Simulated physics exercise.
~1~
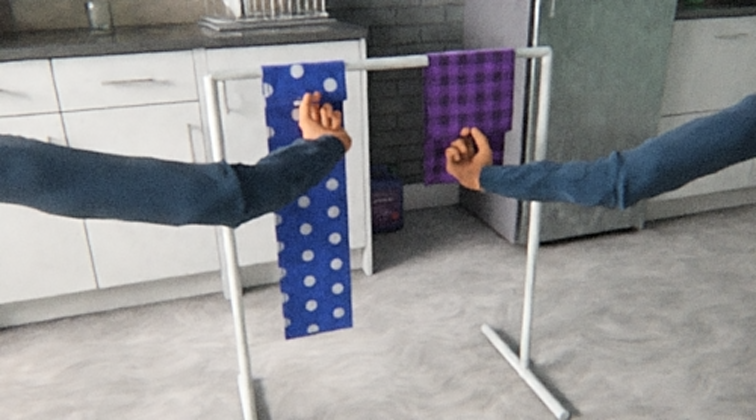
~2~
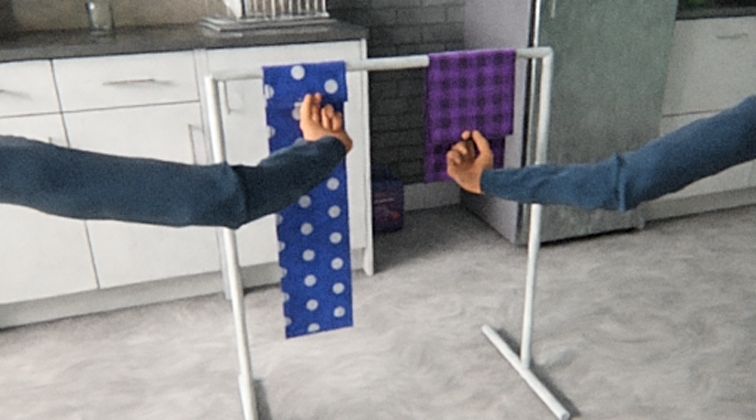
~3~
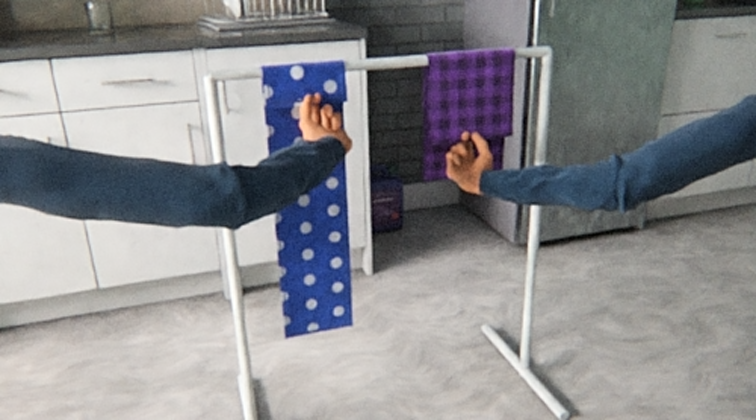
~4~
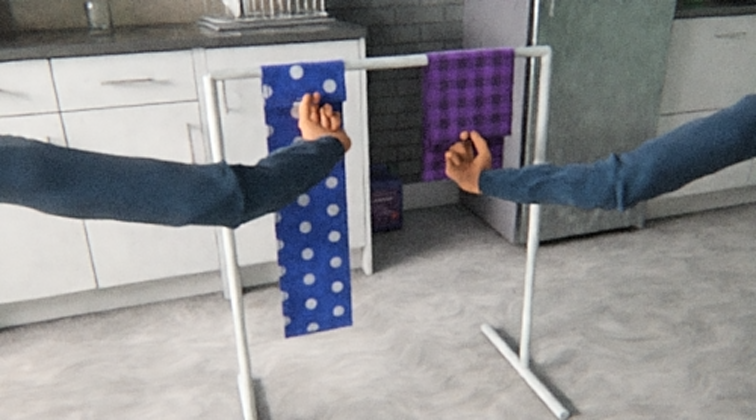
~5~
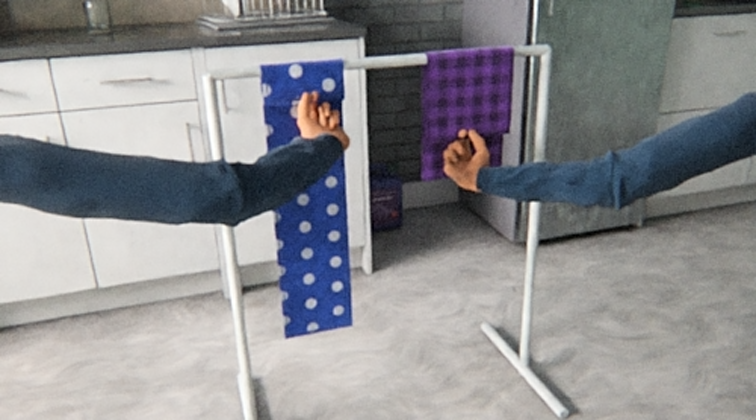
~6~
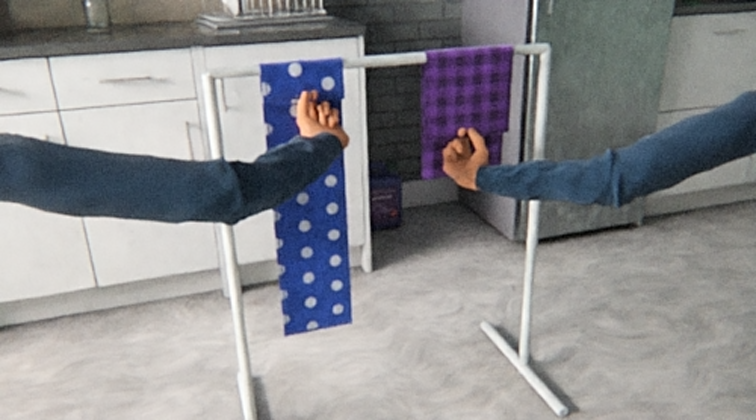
In a kitchen, two hands holding a blue spotted shawl and a purple checked cloth on a white bar, barely moving.
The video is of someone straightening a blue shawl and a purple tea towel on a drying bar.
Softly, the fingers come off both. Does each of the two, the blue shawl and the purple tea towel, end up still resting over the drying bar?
Blue shawl: No, it comes off. Purple tea towel: Yes, still over it.
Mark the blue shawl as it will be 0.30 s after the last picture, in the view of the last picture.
Near (314, 256).
Then, 0.30 s on from there, shawl clear of the rail and dropping near (314, 256); tea towel as it was left.
Then, 0.52 s on from there, shawl clear of the rail and dropping near (324, 388); tea towel as it was left.
Then, 0.82 s on from there, shawl in a heap on the floor; tea towel as it was left.
In the end, shawl in a heap on the floor; tea towel as it was left. The blue shawl slips to the floor and the purple tea towel keeps its place.
